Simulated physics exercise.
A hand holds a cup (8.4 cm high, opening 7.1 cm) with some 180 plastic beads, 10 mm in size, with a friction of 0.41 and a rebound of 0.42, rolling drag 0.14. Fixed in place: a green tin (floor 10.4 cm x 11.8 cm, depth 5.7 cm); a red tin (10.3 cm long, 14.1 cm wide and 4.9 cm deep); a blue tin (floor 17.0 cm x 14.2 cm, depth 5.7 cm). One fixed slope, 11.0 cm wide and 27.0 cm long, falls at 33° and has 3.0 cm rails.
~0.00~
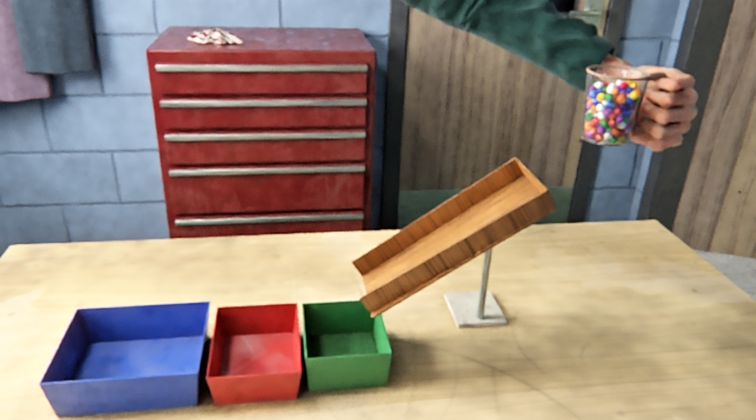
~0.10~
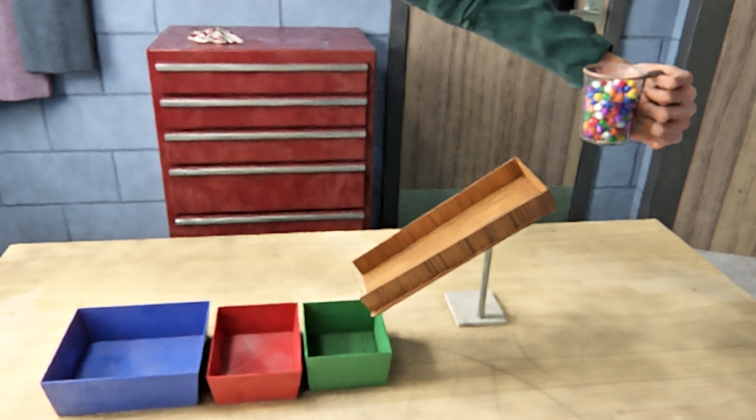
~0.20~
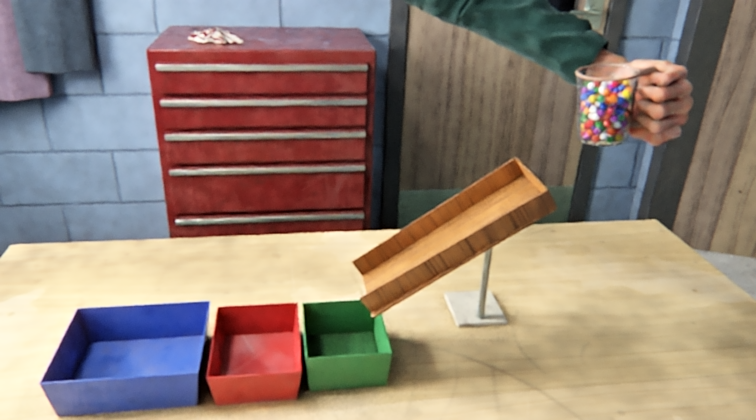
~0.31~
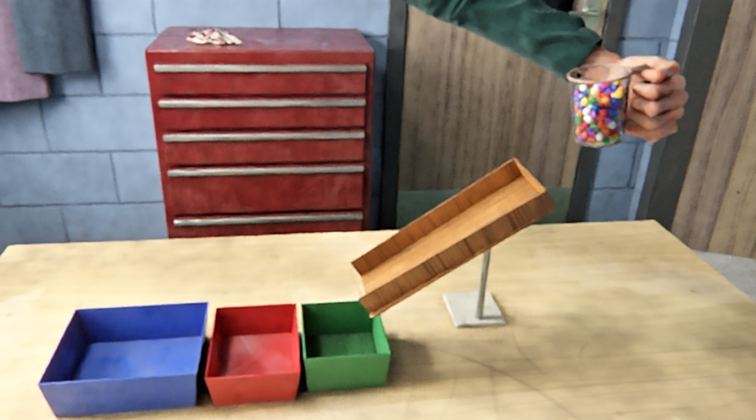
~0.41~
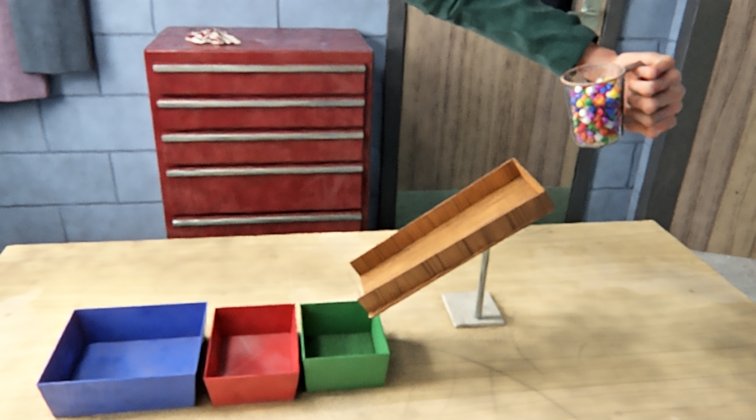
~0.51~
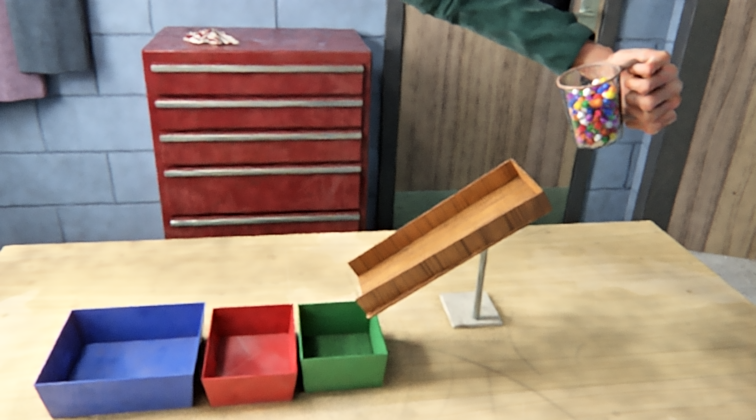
We see a hand holding a clear cup of multicoloured beads above a tilted wooden ramp, with green, red and blue trays on the table; the hand shifts the cup slightly left and gradually tilts it leftward.
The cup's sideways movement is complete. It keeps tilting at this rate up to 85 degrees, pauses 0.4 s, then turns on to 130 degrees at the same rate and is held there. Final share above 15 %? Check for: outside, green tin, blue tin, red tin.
Outside everything: Above, green tin: Not above, blue tin: Not above, red tin: Not above.
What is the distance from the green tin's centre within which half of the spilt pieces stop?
About 38 cm.
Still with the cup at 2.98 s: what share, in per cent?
65 %.
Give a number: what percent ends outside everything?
95 %, approximately.
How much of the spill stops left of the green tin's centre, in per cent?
About 0 per cent.
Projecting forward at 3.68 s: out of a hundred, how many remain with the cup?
0 per cent.
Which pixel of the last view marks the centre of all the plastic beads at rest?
Around (573, 345).
After 1.46 s, tilt 63 degrees; cup 100 %; middle of all pieces near (598, 111).
After 2.25 s, tilt 85 degrees; cup 95 %; middle of all pieces near (598, 119).
After 2.98 s, tilt 108 degrees; slope 30 %, cup 65 %, outside 5 %; middle of all pieces near (579, 155).
After 3.68 s, tilt 130 degrees; outside 90 %, green tin 5 %, in the air 5 %; middle of all pieces near (577, 340).
By 4.5 s all is still; blue tin 0 %, slope 0 %, cup 0 %, red tin 0 %, outside 95 %, green tin 5 %.
